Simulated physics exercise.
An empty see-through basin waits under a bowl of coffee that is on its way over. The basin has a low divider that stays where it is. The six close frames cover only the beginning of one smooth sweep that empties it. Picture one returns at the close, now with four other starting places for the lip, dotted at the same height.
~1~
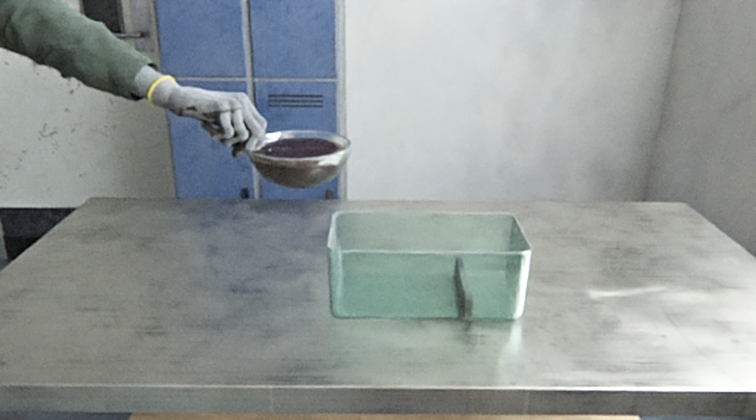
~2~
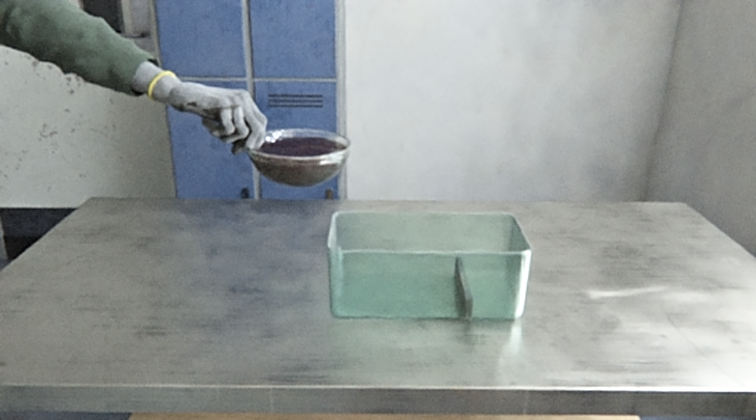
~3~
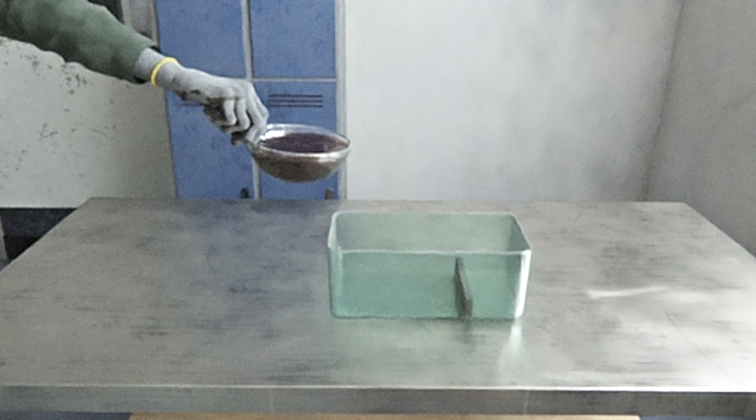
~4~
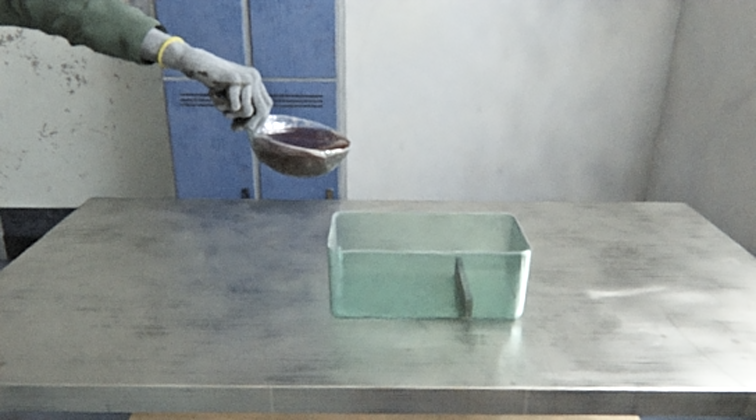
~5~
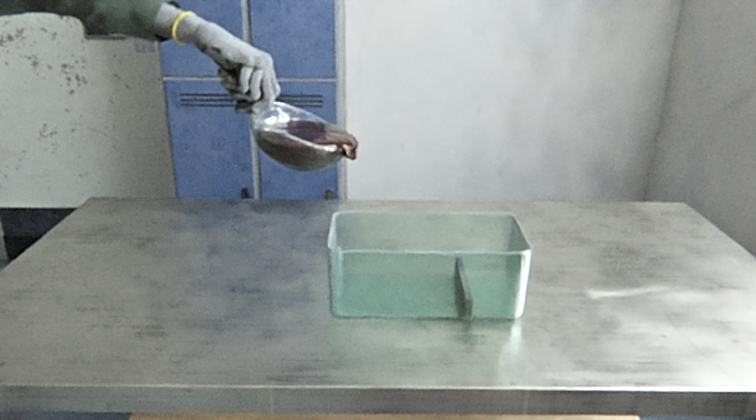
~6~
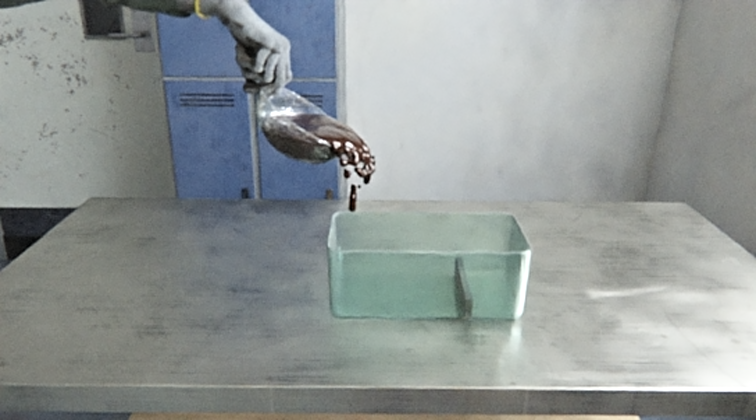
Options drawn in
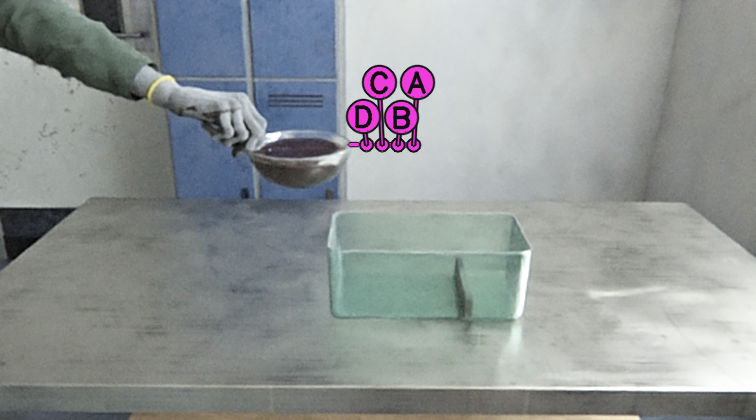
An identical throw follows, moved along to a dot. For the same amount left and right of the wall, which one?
B beats the others.
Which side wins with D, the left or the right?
More ends on the left.
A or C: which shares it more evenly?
Here it is spot A.
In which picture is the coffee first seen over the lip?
Picture 4.
On the marked copy, A at (413, 145); B at (397, 145); C at (382, 144); D at (366, 144).
With A, about 35 % ends left of the wall and 64 % right of it.
With B, about 47 % ends left of the wall and 52 % right of it.
With C, about 76 % ends left of the wall and 22 % right of it.
With D, about 89 % ends left of the wall and 9 % right of it.
